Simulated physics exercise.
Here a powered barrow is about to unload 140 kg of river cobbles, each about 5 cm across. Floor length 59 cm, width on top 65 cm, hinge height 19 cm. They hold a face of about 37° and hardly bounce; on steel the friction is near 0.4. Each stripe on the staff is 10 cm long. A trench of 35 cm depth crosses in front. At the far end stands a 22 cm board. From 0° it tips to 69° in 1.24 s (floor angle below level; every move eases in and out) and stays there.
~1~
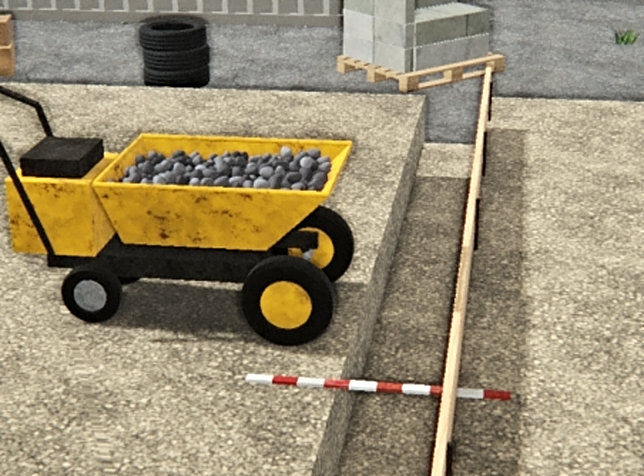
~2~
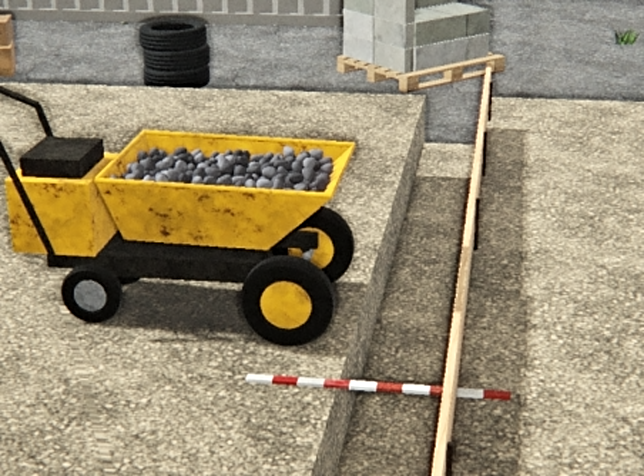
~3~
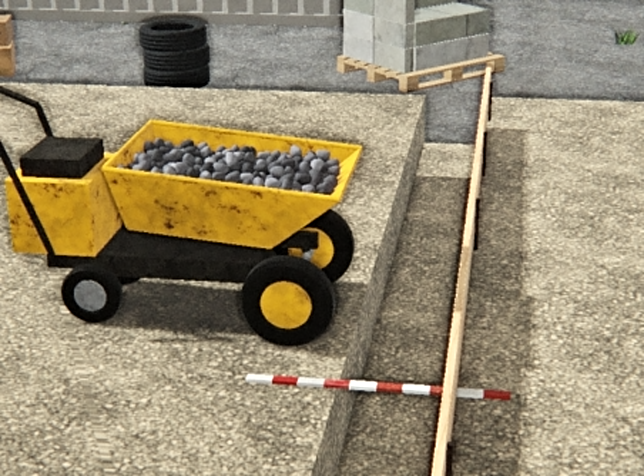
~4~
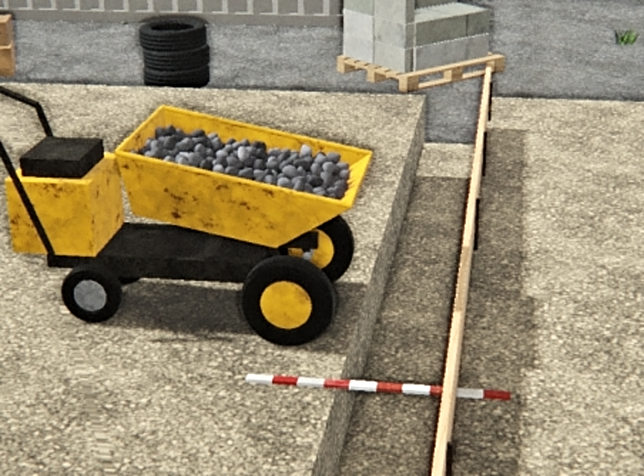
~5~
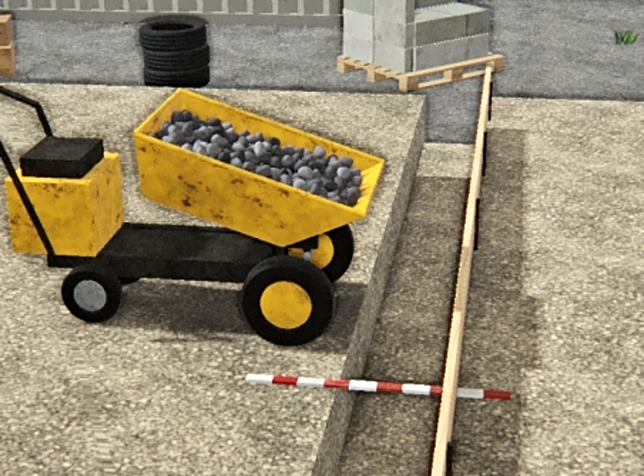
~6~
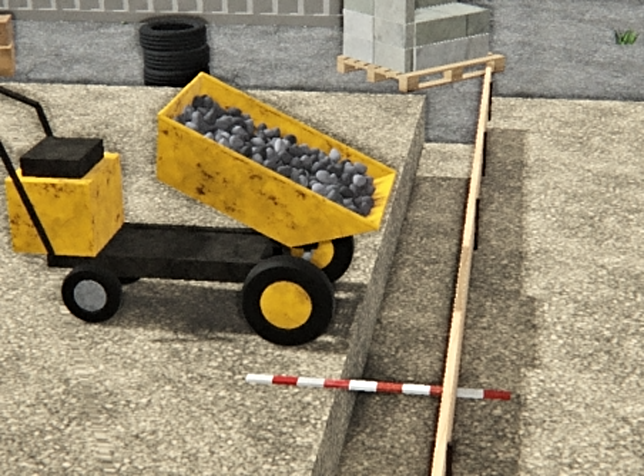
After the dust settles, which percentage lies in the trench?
Close to 71 in a hundred.
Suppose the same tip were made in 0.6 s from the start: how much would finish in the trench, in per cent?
In that case some 60 per cent.
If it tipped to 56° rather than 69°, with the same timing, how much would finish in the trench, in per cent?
It would be near 65 per cent.
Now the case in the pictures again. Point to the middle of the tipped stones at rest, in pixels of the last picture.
Their middle is at about (436, 372).
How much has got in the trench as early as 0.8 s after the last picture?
About 30 per cent by then.
Then, 0.4 s after the last picture the floor is at 58°, 99 % in the tray, 1 % in the trench; the foremost stones are at (425, 256).
Then, 0.8 s after the last picture the floor is at 69°, 56 % in the tray, 28 % in the trench, 16 % past the trench; the foremost stones are at (547, 333).
Then, 1.2 s after the last picture the floor is at 69°, 19 % in the tray, 52 % in the trench, 29 % past the trench; the foremost stones are past the picture's edge.
Then, 3.1 s after the last picture the floor is at 69°, 0 % in the tray, 71 % in the trench, 29 % past the trench; the foremost stones are past the picture's edge.
